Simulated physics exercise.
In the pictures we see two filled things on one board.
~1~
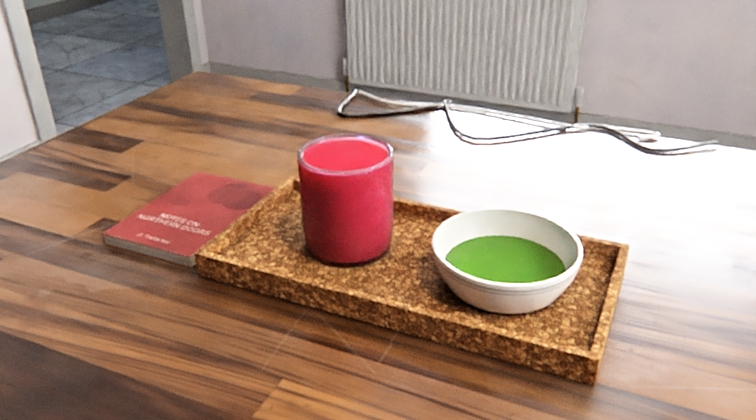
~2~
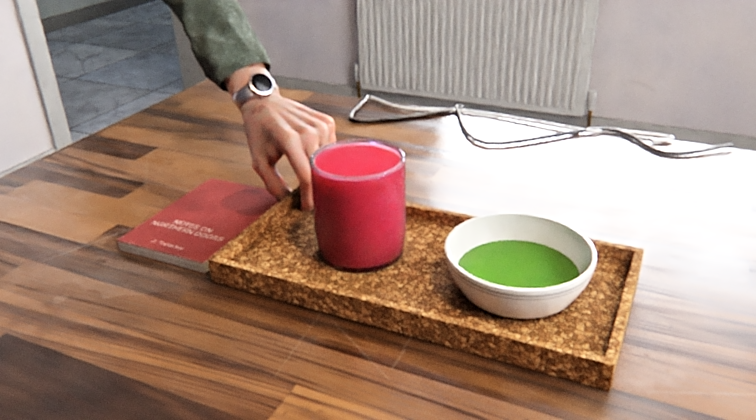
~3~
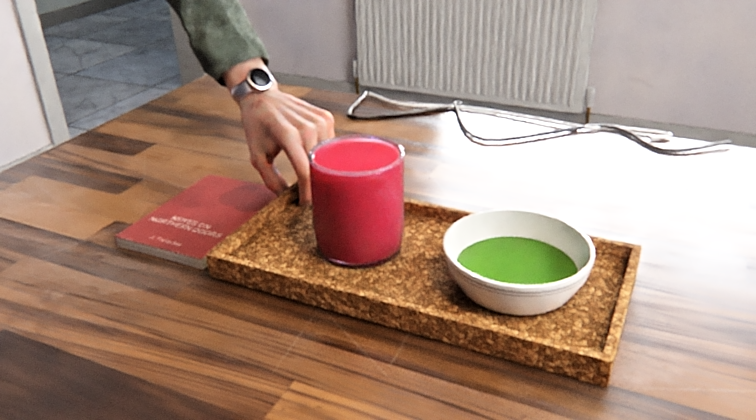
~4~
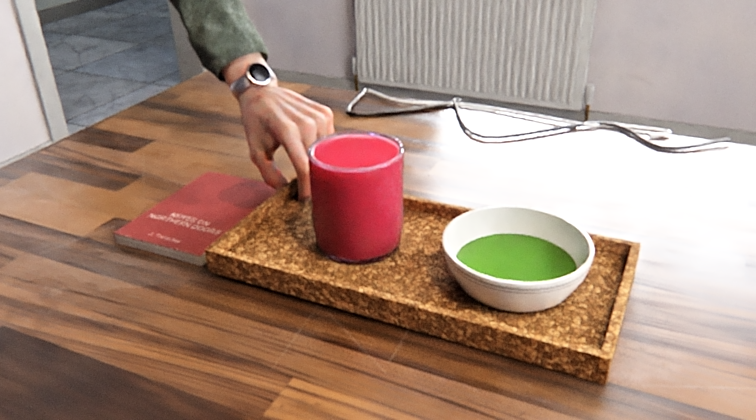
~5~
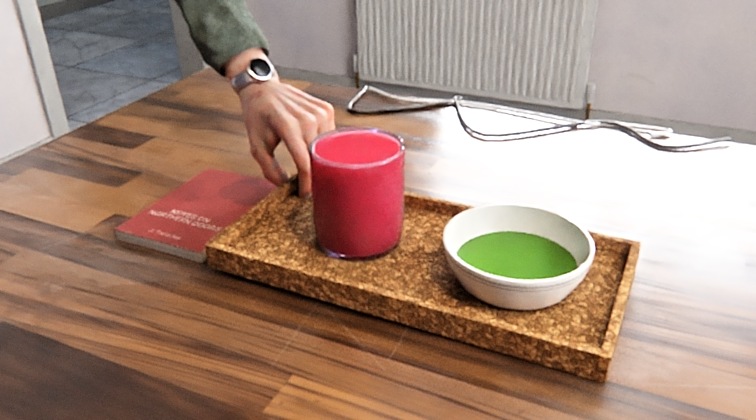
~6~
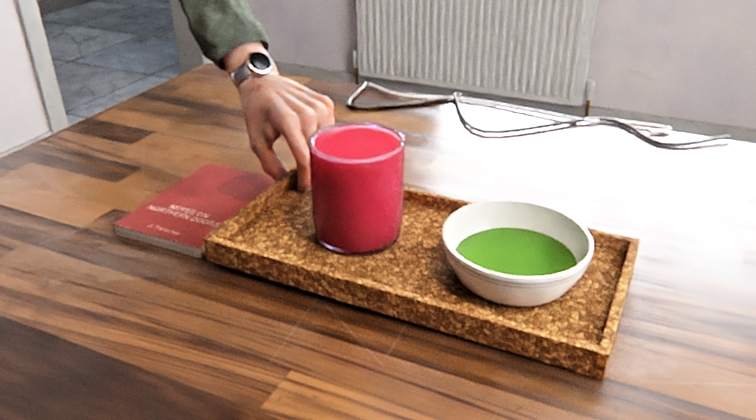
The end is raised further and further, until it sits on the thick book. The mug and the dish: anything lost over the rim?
Mug: All stays in. Dish: All stays in.
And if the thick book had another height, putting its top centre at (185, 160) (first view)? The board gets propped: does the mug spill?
It sloshes out.
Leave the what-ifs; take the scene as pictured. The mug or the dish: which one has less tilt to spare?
I'd go with the one on the left.
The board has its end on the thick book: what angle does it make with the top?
Roughly 2 degrees.
A moment on, the board slopes by about 2°; mug, all is still inside; dish, all is still inside.
Further on, the board slopes by about 3°; mug, all is still inside; dish, all is still inside.
When it is over, the board slopes by about 2°, resting on the thick book; mug, all is still inside; dish, all is still inside.
